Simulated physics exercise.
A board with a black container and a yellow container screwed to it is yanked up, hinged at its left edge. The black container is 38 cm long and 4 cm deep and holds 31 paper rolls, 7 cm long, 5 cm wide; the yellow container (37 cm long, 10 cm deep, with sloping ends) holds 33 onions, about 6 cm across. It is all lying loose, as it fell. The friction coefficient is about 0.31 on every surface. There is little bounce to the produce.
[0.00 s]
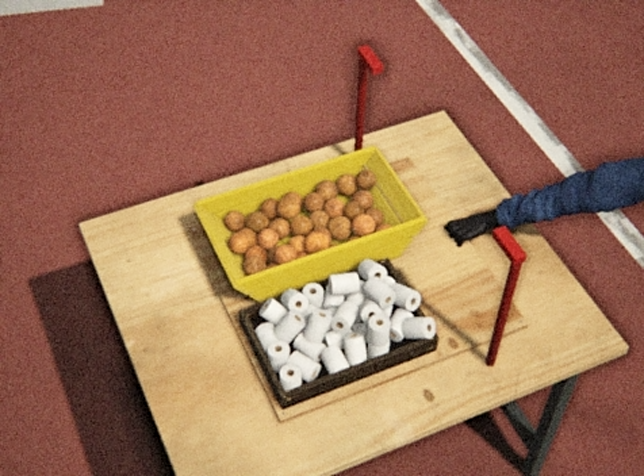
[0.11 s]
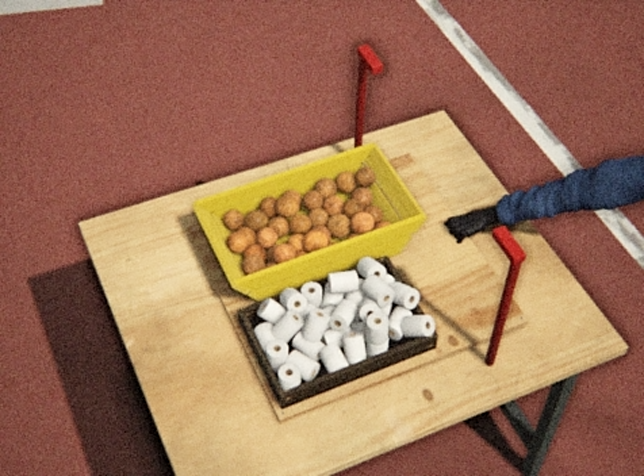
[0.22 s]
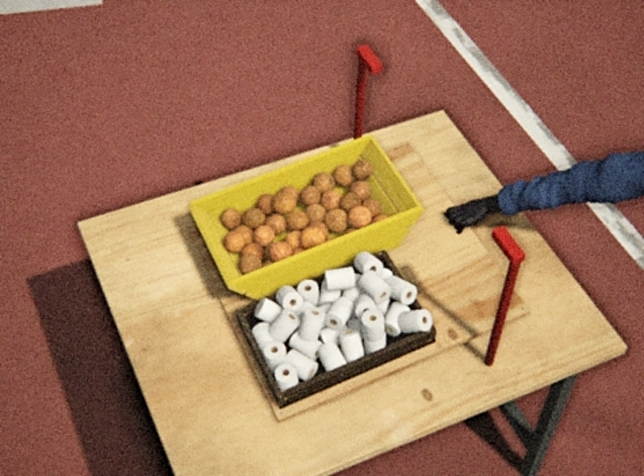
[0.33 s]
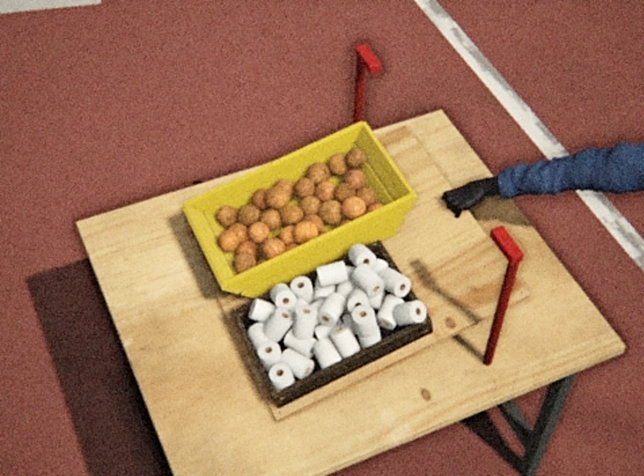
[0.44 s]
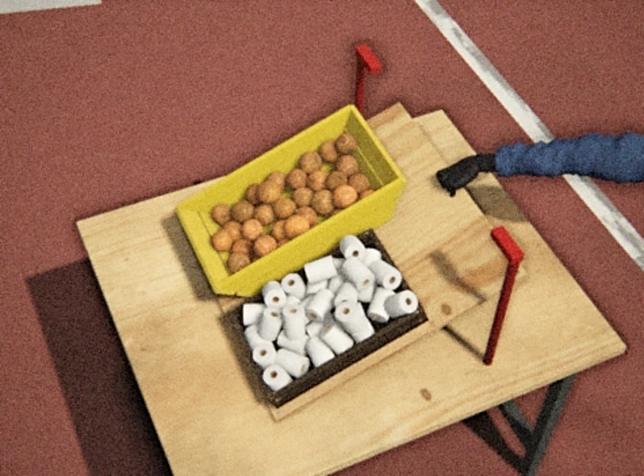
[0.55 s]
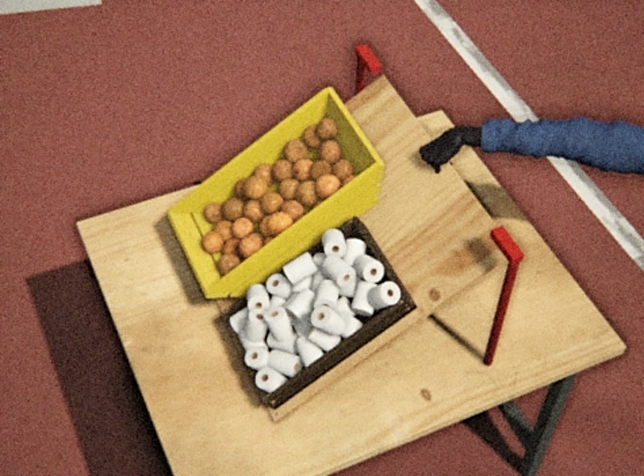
A gloved hand lifts the right side of a board holding yellow and black containers.
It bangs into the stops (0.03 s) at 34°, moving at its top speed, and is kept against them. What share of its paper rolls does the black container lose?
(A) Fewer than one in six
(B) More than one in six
Answer: B.
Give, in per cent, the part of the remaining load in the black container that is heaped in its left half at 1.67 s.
Some 70 per cent.
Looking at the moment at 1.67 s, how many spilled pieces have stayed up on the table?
About 8 of them.
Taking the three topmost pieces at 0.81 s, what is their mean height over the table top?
On average roughly 28 centimetres up.
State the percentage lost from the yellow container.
The yellow container loses 5 percent of its load.
After 0.57 s, it hits the stops.
After 0.67 s, tilt 34°; 0 of 31 out of the black container and 0 of 33 out of the yellow container.
After 0.81 s, tilt 34°; 2 of 31 out of the black container and 0 of 33 out of the yellow container.
After 1.07 s, tilt 34°; 6 of 31 out of the black container and 1 of 33 out of the yellow container.
Final count (at 1.67 s), 8 of 31 out of the black container and 1 of 33 out of the yellow container. Asked share, 8 of 31, 26 per cent.
